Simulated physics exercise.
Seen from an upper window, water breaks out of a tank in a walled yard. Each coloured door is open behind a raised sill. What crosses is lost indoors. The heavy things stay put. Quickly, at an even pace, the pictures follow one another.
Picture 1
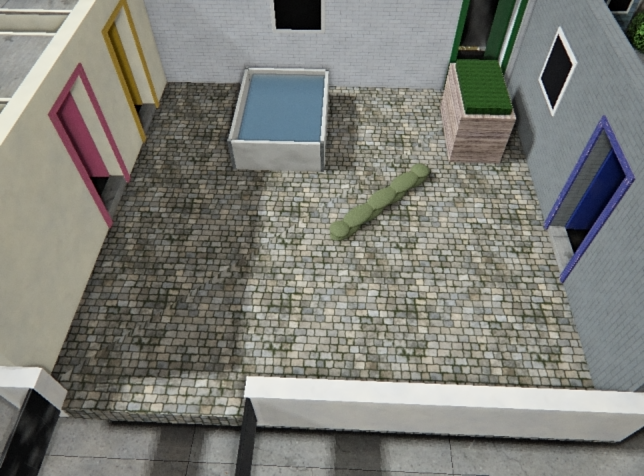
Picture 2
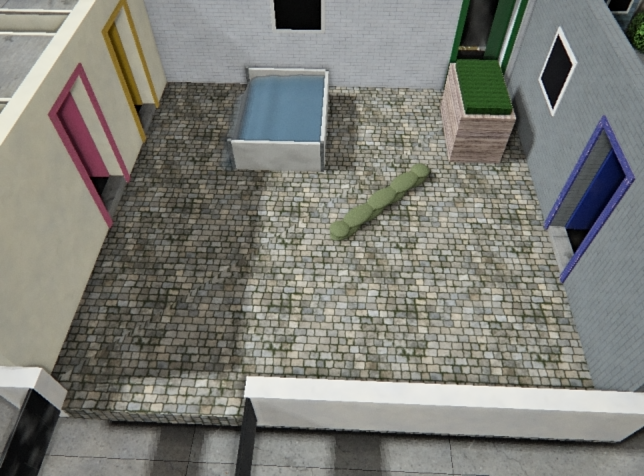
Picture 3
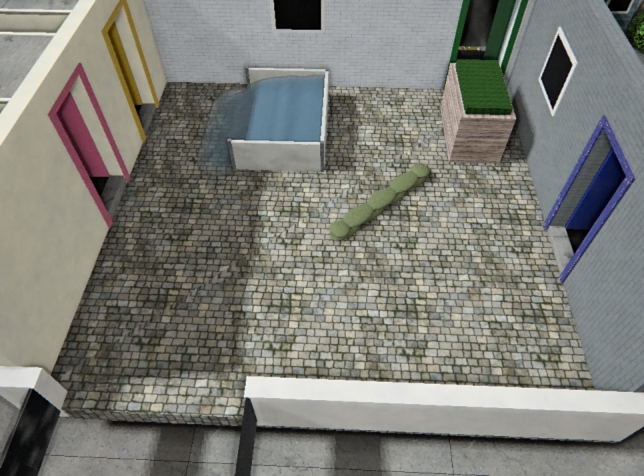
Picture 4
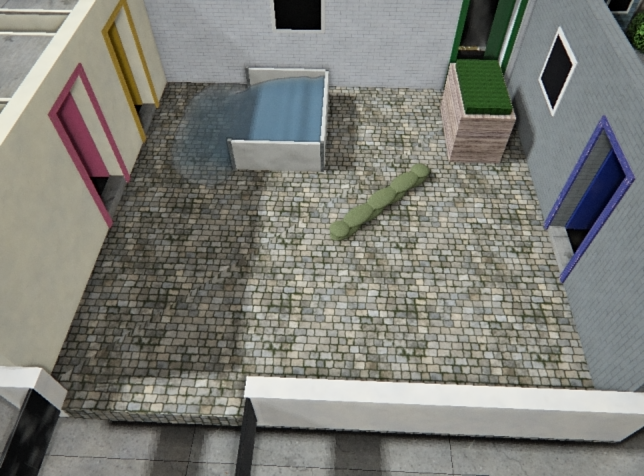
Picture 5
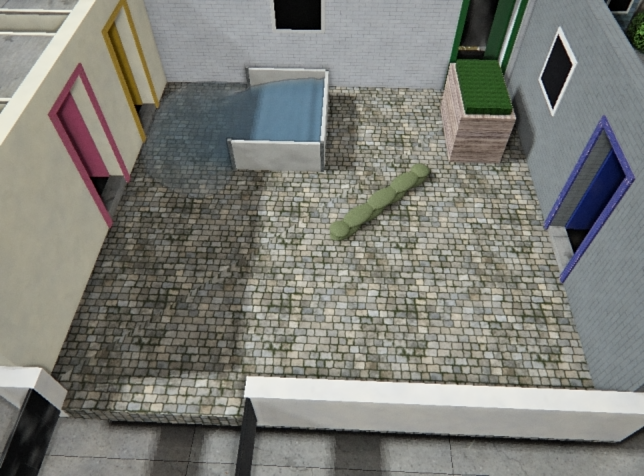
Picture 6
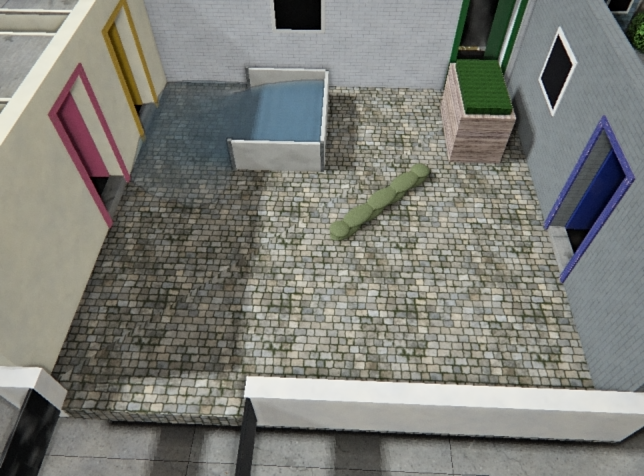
Water poured from the left side of a raised tank by the back wall of a cobbled yard, then spread left in a thin sheet over the stones toward the yellow-framed door.
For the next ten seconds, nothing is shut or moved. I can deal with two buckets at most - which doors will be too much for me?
At the end, green door: Not beyond two buckets; pink door: Not beyond two buckets; blue door: Not beyond two buckets; yellow door: Beyond two buckets.
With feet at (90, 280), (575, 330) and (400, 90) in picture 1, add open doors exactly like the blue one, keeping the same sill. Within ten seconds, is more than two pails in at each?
Log: Door one is below the limit; door two is below the limit; door three is below the limit.
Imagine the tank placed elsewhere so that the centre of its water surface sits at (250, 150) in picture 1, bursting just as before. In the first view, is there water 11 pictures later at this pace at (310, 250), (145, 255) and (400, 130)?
Parched, soaked, parched.
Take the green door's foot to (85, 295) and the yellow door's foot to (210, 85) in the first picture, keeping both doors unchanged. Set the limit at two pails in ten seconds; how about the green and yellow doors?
Taking them in turn, the green door remains below the limit and the yellow door crosses the limit.
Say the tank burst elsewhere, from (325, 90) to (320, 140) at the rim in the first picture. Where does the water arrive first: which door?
Earliest is the green one.
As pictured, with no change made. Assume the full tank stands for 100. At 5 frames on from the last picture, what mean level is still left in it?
About 42 %.
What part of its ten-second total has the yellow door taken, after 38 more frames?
Near 100 in a hundred.
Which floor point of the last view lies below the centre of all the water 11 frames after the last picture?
I'd say around (207, 137).
A moment on, water covers 15 % of the floor; the green door not reached, the pink door wet at the sill, nothing in, the blue door not reached, the yellow door far over two buckets in.
Next, water covers 20 % of the floor; the green door not reached, the pink door wet at the sill, nothing in, the blue door not reached, the yellow door far over two buckets in.
Then, water covers 35 % of the floor; the green door not reached, the pink door wet at the sill, nothing in, the blue door not reached, the yellow door far over two buckets in.
Later, water covers 55 % of the floor; the green door wet at the sill, nothing in, the pink door wet at the sill, nothing in, the blue door not reached, the yellow door far over two buckets in.
In the end, water covers 60 % of the floor; the green door wet at the sill, nothing in, the pink door wet at the sill, nothing in, the blue door not reached, the yellow door far over two buckets in.
